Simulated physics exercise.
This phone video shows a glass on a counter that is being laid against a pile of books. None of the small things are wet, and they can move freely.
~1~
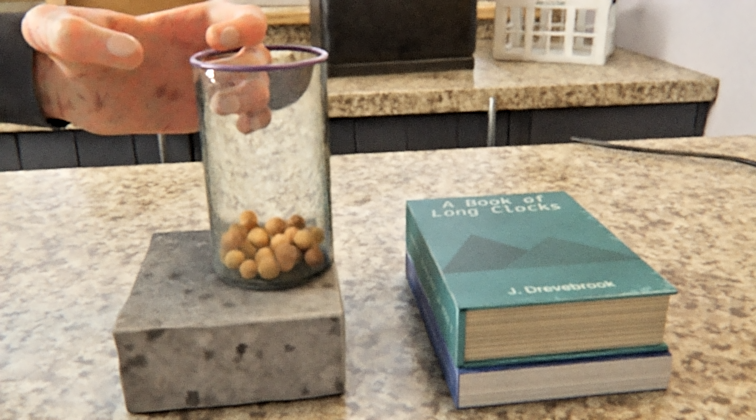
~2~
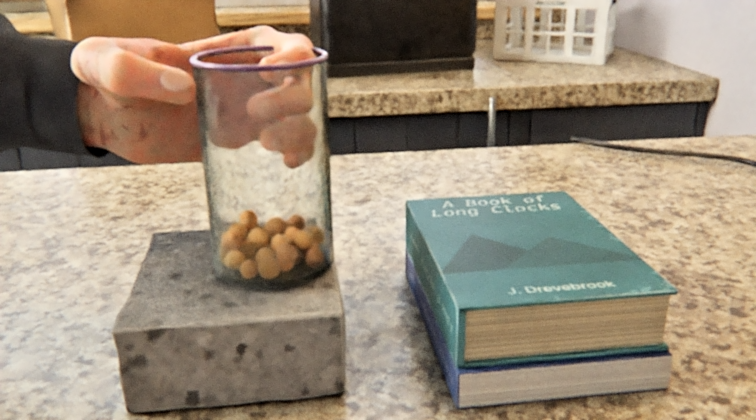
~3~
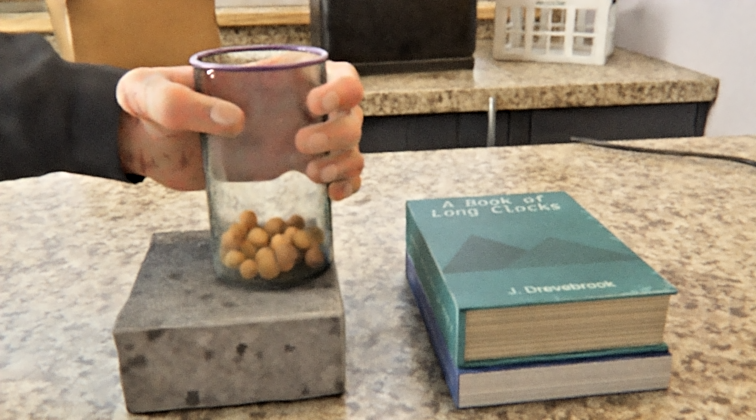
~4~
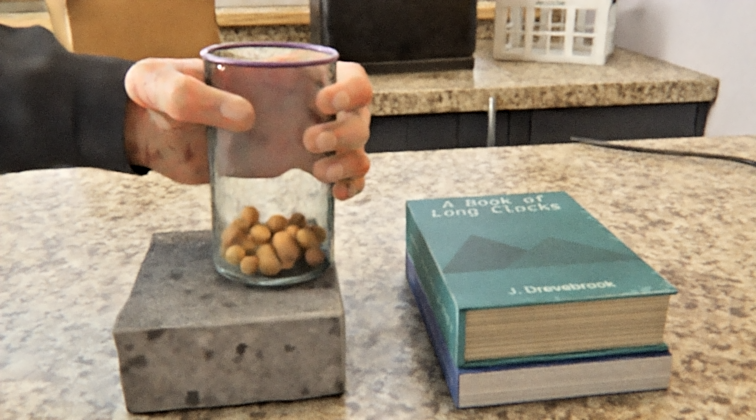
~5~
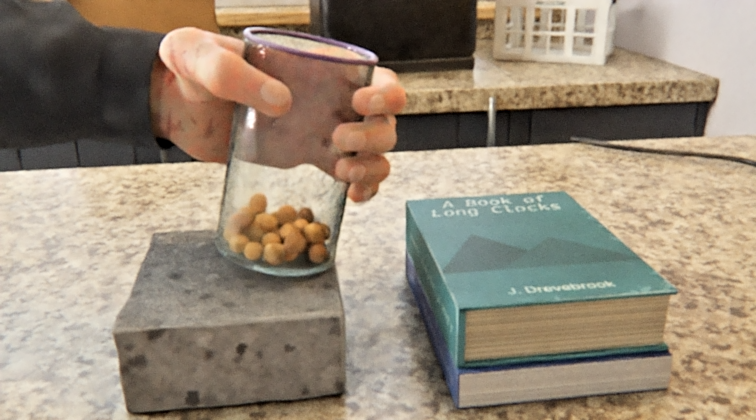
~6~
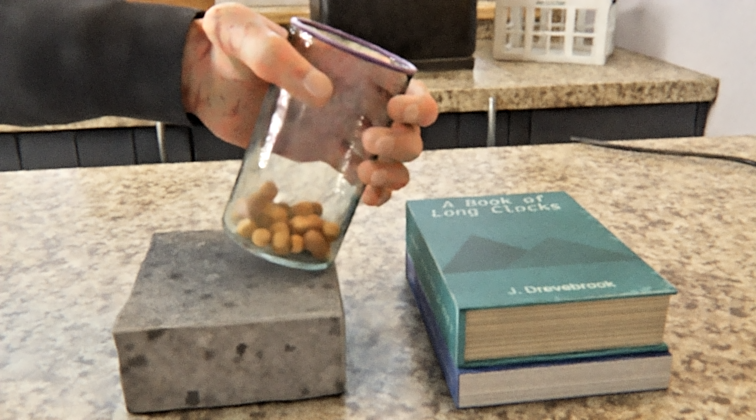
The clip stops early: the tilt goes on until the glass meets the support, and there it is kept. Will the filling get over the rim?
In the end the load stays contained.
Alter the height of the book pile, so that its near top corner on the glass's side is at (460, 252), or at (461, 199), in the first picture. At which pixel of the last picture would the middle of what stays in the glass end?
Around (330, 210) in the first case, around (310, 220) in the second.
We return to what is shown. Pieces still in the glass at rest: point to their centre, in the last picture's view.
The centre lands near (347, 218).
Then, 0.67 s later than the last frame, the glass leans 53°; everything is still inside.
Then, 1.25 s later than the last frame, the glass leans 79°; everything is still inside.
Then, 1.75 s later than the last frame, the glass rests on the book pile at 84°; everything is still inside.
When it is over, the glass rests on the book pile at 84°; everything is still inside.
